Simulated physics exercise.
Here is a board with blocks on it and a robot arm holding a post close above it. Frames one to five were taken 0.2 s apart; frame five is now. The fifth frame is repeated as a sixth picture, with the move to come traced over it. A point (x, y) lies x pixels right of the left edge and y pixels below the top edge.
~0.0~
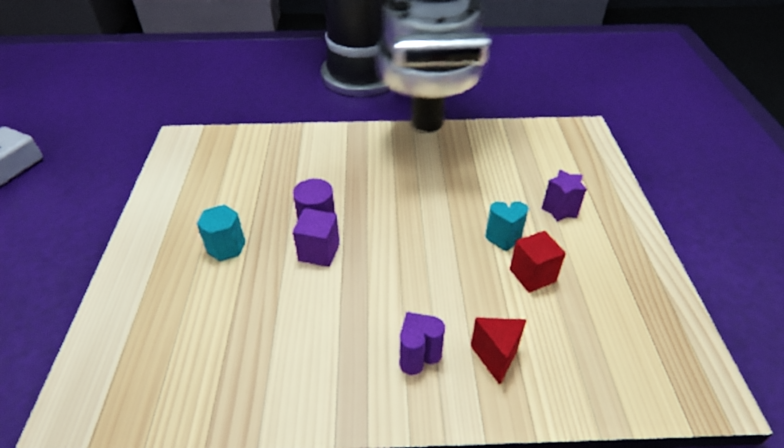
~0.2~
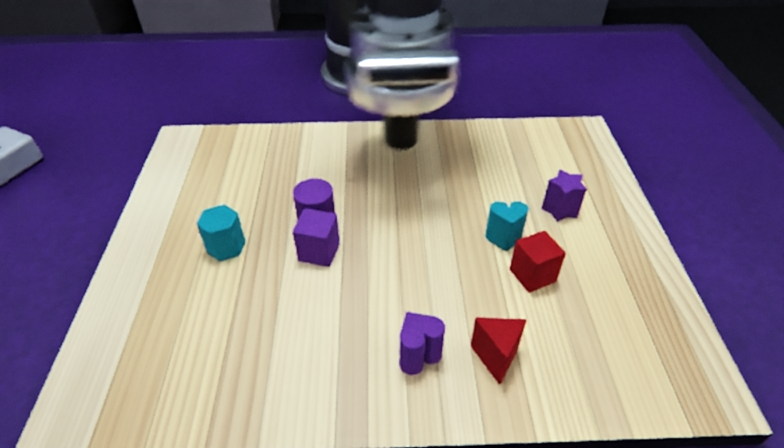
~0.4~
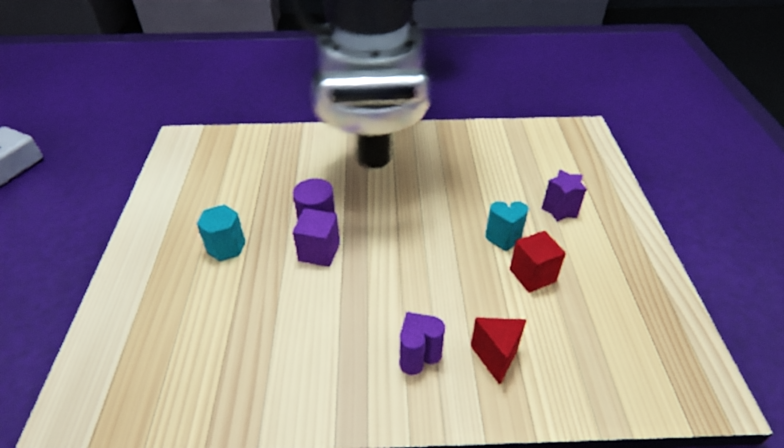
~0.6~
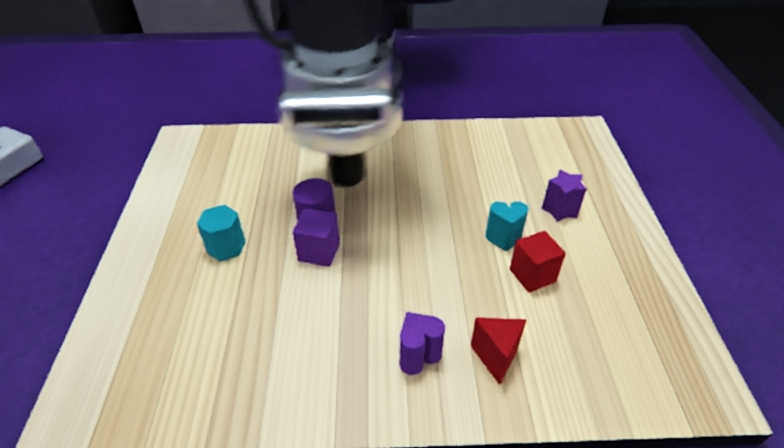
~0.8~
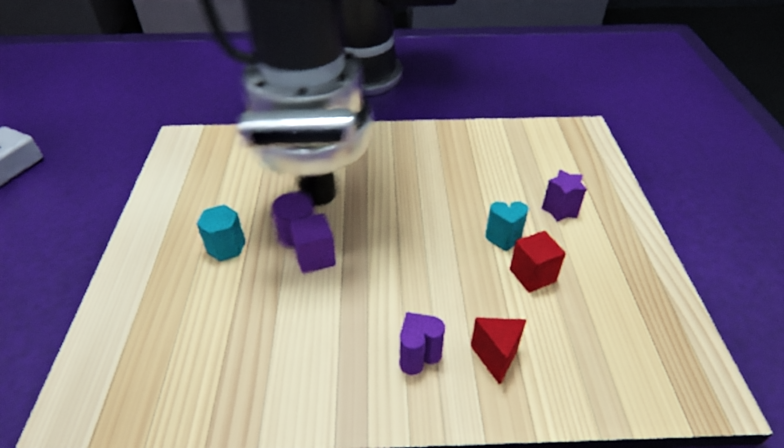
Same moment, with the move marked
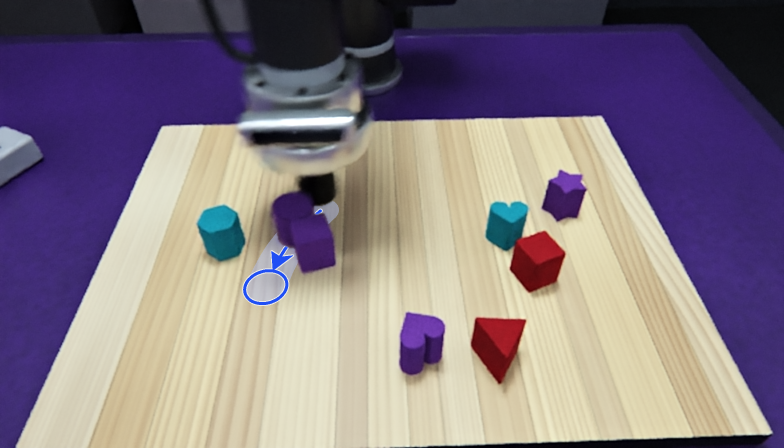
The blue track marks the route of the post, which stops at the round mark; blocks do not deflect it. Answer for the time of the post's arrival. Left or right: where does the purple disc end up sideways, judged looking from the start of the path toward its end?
To the right.
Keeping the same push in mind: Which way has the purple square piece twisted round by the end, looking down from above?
Anticlockwise.
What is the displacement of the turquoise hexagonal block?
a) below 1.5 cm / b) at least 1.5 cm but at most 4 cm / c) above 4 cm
Option a.
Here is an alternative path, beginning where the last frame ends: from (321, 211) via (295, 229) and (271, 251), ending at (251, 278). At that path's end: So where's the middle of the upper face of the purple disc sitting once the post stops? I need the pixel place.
That would be at about pixel (215, 281).
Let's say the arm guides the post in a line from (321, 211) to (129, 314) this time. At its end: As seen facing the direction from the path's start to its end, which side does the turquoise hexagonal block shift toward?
Well, taking the path from its start to its end as straight ahead, the turquoise hexagonal block moves to the right.
The line goes from (321, 211) over (289, 244) to (266, 287).
The first path, step by step. One third of the way, post (294, 217); purple disc (263, 228); purple square piece (308, 234), turned 30° anticlockwise.
Two thirds of the way, post (276, 242); purple disc (237, 252); purple square piece (308, 240), turned 55° anticlockwise.
At the end, post (262, 271); turquoise hexagonal block unmoved; purple disc (213, 273); purple square piece (308, 241), turned 55° anticlockwise.
